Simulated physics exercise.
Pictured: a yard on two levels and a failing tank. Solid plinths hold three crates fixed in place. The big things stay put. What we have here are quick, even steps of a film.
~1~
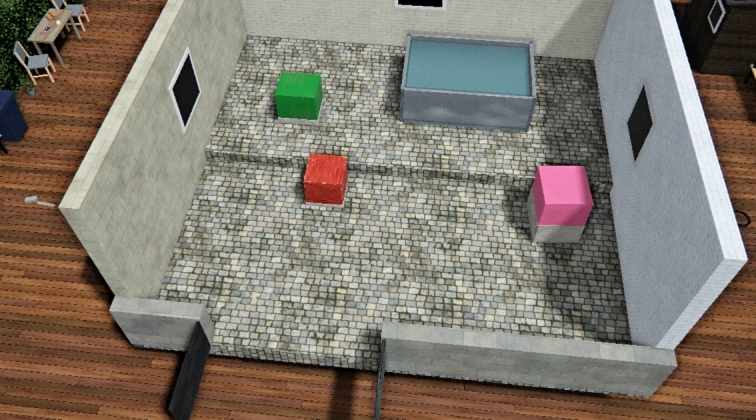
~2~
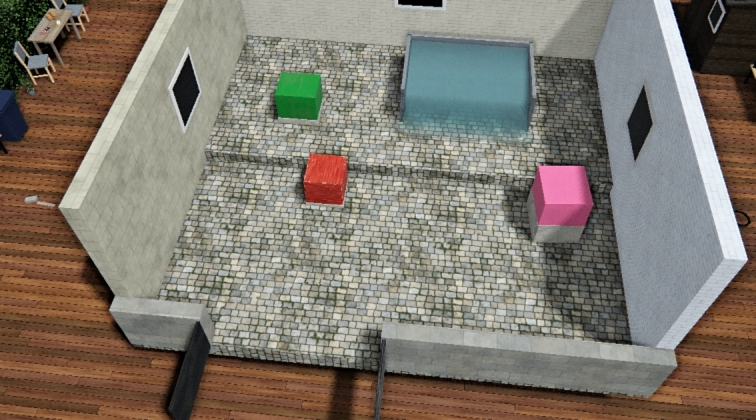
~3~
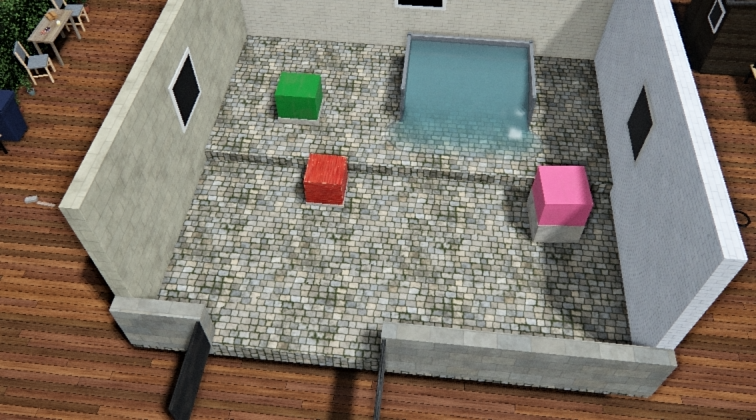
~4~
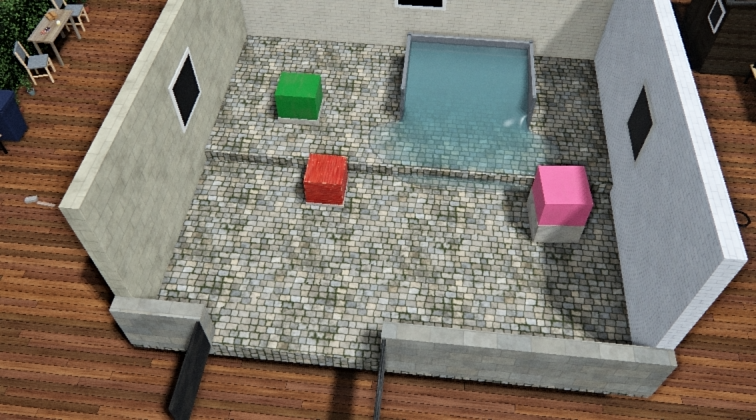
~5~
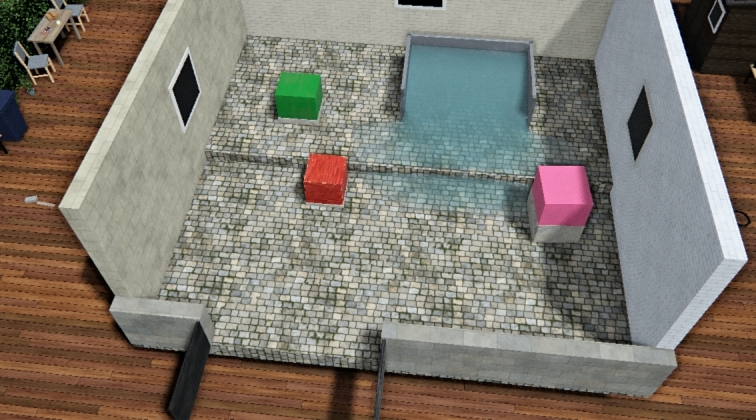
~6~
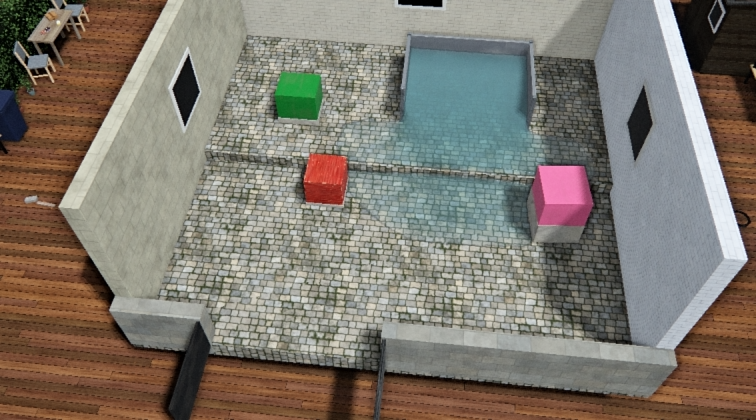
At the start, a water-filled tank stands whole against the back wall of a walled stone yard with green, red and pink blocks. Its front then gives way and water pours forward over the paving, crosses the step and spreads across the lower level between the red and pink blocks.
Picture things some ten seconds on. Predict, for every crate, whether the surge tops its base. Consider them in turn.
In the end the green crate is protected by its plinth. The pink crate is protected by its plinth. The red crate is not protected by its plinth.
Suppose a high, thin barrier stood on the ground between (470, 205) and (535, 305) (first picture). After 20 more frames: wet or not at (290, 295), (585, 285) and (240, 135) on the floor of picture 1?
As listed: Awash, awash, not flooded.
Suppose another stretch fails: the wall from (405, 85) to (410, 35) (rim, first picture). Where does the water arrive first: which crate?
That would be the green crate.
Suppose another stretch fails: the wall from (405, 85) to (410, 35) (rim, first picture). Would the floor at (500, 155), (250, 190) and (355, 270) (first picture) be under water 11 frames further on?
So it's nothing at the first, liquid at the second and nothing at the third.
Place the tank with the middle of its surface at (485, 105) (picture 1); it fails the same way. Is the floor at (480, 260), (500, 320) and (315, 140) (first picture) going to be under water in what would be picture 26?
First drenched; next drenched; last unwetted.
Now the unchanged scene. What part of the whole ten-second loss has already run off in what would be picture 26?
Roughly 40 %.
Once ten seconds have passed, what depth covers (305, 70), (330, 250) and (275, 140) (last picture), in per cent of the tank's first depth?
About 0, 6 and 0 percent, in that order.
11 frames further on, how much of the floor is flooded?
Roughly 50 %.
A moment on, water covers 40 % of the floor; the green crate water round its plinth, the pink crate water round its plinth, the red crate water round its plinth.
Next, water covers 50 % of the floor; the green crate water round its plinth, the pink crate water round its plinth, the red crate water round its plinth.
Then, water covers 50 % of the floor; the green crate water round its plinth, the pink crate water round its plinth, the red crate water round its plinth.
Later, water covers 60 % of the floor; the green crate water round its plinth, the pink crate water round its plinth, the red crate water round its plinth.
In the end, water covers 60 % of the floor; the green crate stayed above the water, the pink crate stayed above the water, the red crate was topped.
